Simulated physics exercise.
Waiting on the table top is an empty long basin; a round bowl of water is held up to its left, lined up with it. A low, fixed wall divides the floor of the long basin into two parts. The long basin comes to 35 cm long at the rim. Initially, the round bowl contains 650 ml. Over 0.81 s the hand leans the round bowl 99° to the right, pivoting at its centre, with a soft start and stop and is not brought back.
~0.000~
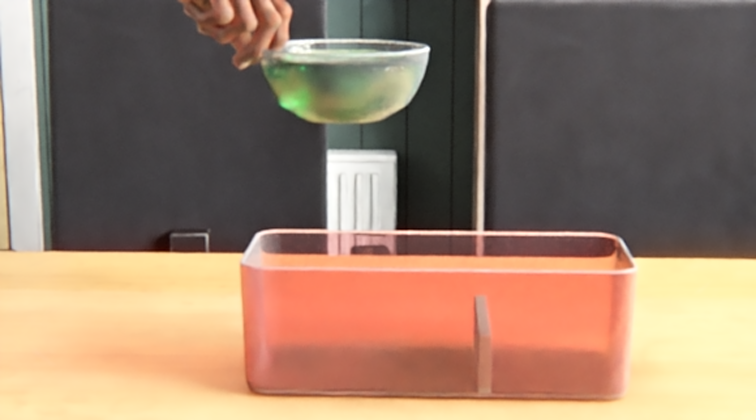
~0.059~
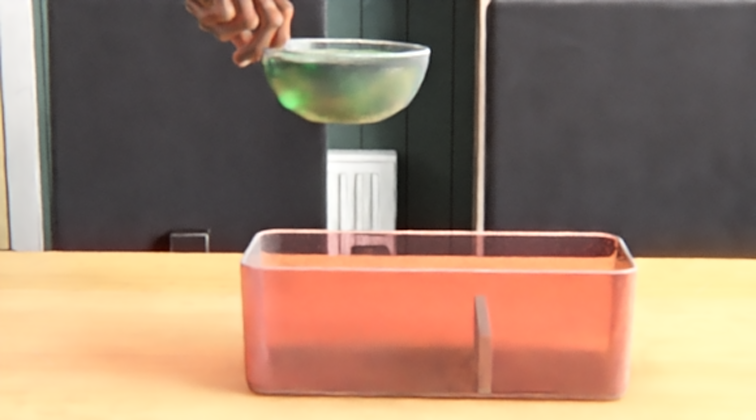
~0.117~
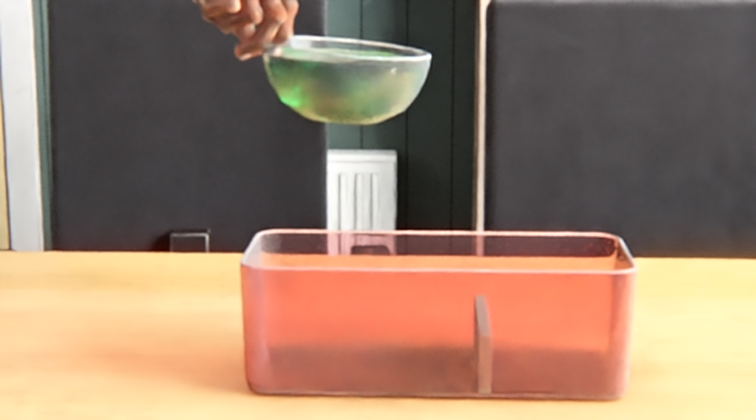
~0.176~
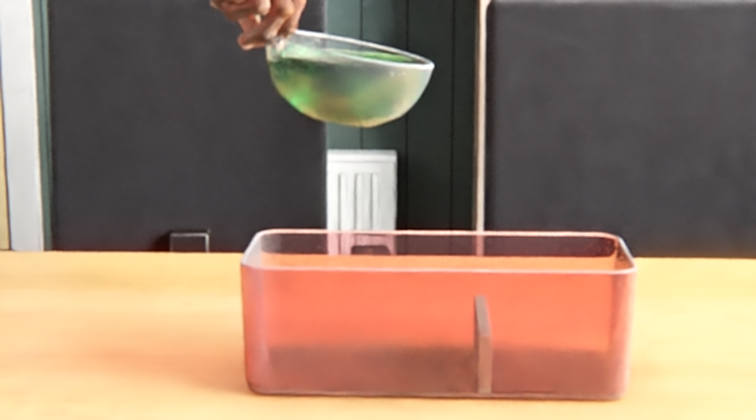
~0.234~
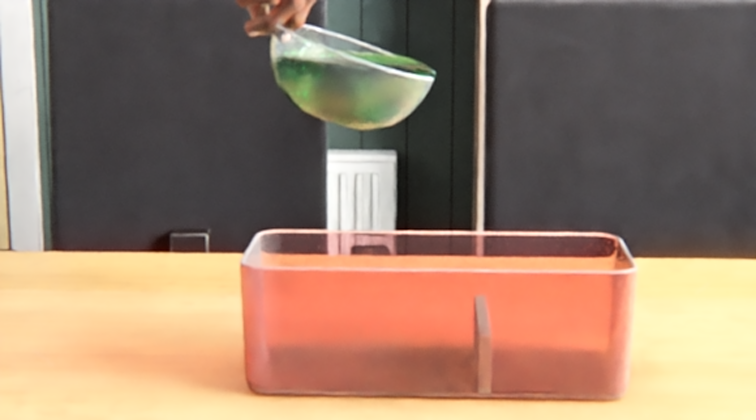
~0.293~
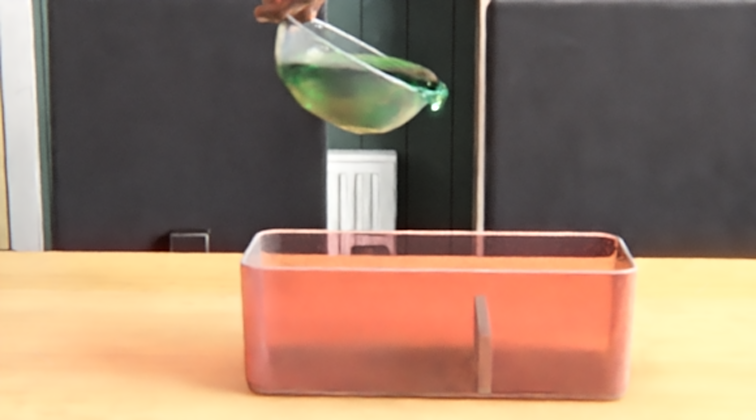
A hand tilts a round glass bowl of greenish water rightward above a long pink basin.
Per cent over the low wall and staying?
61 per cent.
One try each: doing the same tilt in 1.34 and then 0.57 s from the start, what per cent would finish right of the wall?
Try 1: 70 %; try 2: 50 %.
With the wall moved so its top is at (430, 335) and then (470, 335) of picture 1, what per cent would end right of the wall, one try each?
One try each: Around 80 percent and then around 70 percent.
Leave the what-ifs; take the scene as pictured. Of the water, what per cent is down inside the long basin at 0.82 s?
Reading: Approx. 96 %.
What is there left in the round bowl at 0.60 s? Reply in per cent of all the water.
16 %.
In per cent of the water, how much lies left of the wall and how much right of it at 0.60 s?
About 5 % left, 38 % right.
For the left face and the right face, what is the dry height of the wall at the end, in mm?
For the left, around 46 mm; for the right, around 32 mm.
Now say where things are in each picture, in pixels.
In the first picture, it leans 0°; its right rim is at (427, 50); the water meets the walls at (265, 57) and (424, 58); the long basin's rim runs from (250, 250) to (627, 254); the wall's top is at (483, 316).
In the second picture, it leans 1°; its right rim is at (427, 52); the water meets the walls at (267, 57) and (423, 60).
In the third picture, it leans 5°; its right rim is at (429, 58); the water meets the walls at (267, 55) and (425, 62).
In the fourth picture, it leans 11°; its right rim is at (431, 67); the water meets the walls at (272, 54) and (427, 64).
In the fifth picture, it leans 19°; its right rim is at (432, 79); the water meets the walls at (275, 55) and (429, 72); 3 per cent is over the edge.
In the sixth picture, it leans 29°; its right rim is at (431, 94); the water meets the walls at (280, 59) and (426, 84); 10 per cent is over the edge.
Then, 0.60 s in, the tilt is 83° and 16 per cent is still to pour, 5 is left of the wall and 39 right of it.
Then, 0.82 s in, the tilt is 99° and 0 per cent is still to pour, 34 is left of the wall and 61 right of it.
Then, 1.06 s in, the tilt is 99° and 0 per cent is still to pour, 38 is left of the wall and 61 right of it.
Then, 1.31 s in, the tilt is 99° and 0 per cent is still to pour, 38 is left of the wall and 61 right of it.
Finally, 38 per cent lies left of the wall, 61 right of it and 1 outside.
